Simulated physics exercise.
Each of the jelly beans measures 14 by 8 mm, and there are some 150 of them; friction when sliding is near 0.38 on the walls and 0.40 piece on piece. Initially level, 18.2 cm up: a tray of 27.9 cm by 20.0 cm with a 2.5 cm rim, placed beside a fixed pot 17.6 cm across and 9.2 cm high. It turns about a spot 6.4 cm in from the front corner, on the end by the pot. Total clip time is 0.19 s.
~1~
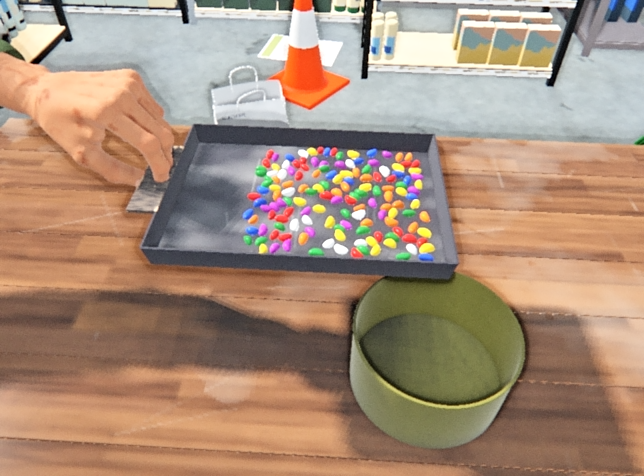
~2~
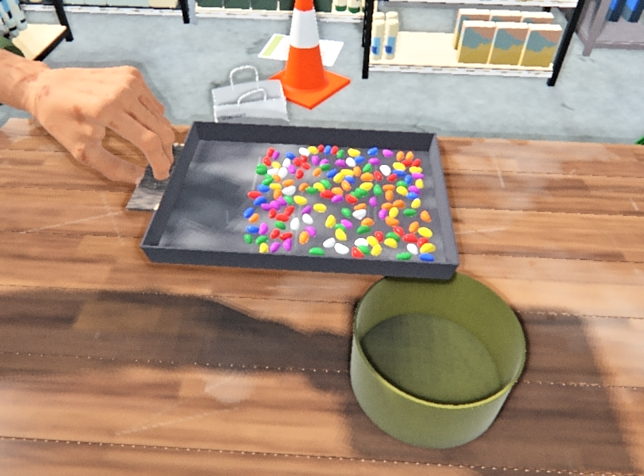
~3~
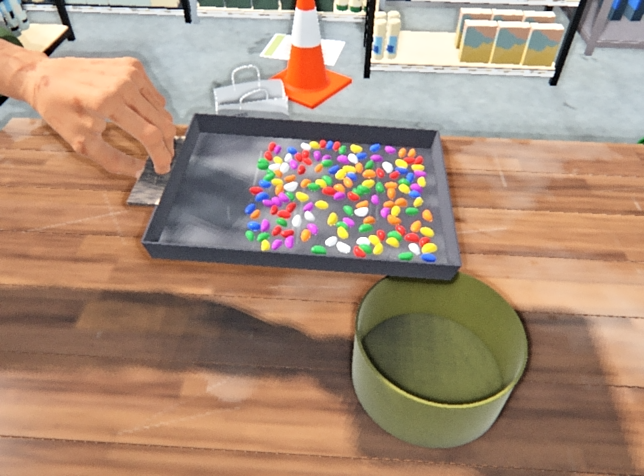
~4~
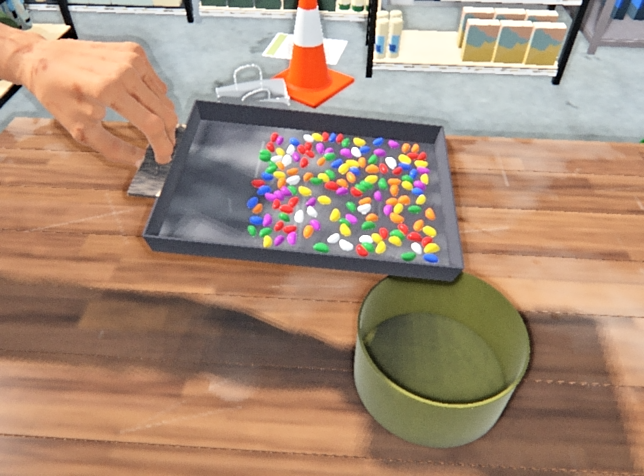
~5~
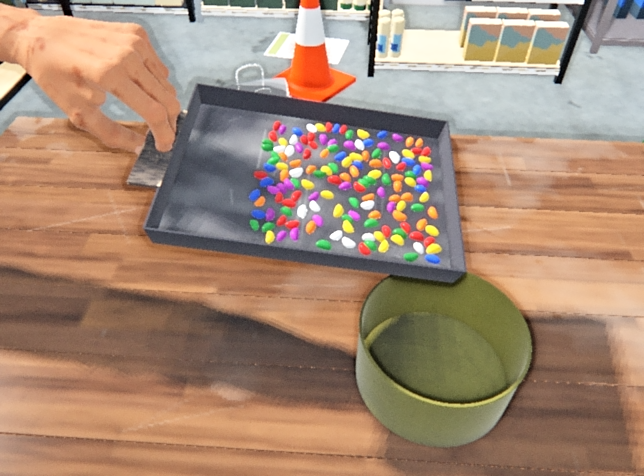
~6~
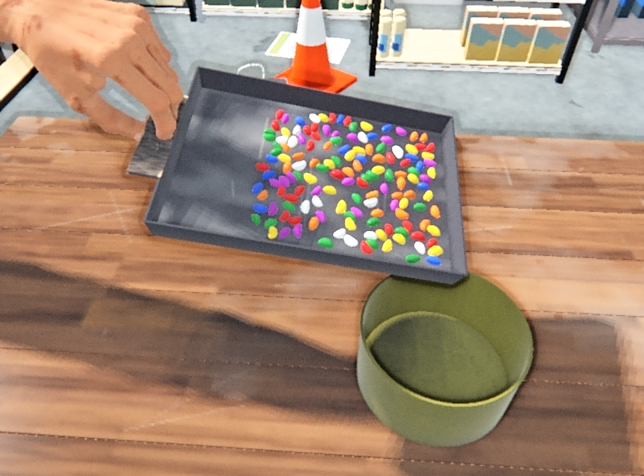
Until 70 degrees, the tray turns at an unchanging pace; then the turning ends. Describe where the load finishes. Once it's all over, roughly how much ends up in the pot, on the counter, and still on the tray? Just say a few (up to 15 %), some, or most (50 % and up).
Pot: Most, counter: A few, left on the tray: Some.
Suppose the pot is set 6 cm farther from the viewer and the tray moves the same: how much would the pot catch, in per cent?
In that case about 30 percent would end up there.
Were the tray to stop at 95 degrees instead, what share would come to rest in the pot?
In that case, near 95 percent.
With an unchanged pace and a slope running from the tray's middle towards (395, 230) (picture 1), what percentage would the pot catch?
I'd estimate about 40 %.
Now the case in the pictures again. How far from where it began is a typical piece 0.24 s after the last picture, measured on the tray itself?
Roughly 4 cm.
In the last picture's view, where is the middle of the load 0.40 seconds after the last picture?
Expected load position: Near (427, 239).
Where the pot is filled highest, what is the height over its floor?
I'd say near 2.0 centimetres.
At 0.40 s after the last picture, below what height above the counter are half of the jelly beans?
Some 20 cm above the counter.
Then, 0.24 s after the last picture, tilt 43 degrees; the tray holds 100 %, the pot 0 %.
Then, 0.40 s after the last picture, tilt 62 degrees; the tray holds 100 %, the pot 0 %.
Then, 0.68 s after the last picture, tilt 70 degrees; the tray holds 60 %, the pot 35 %.
In the end, pot 60 %, counter 0 %, tray 40 %.
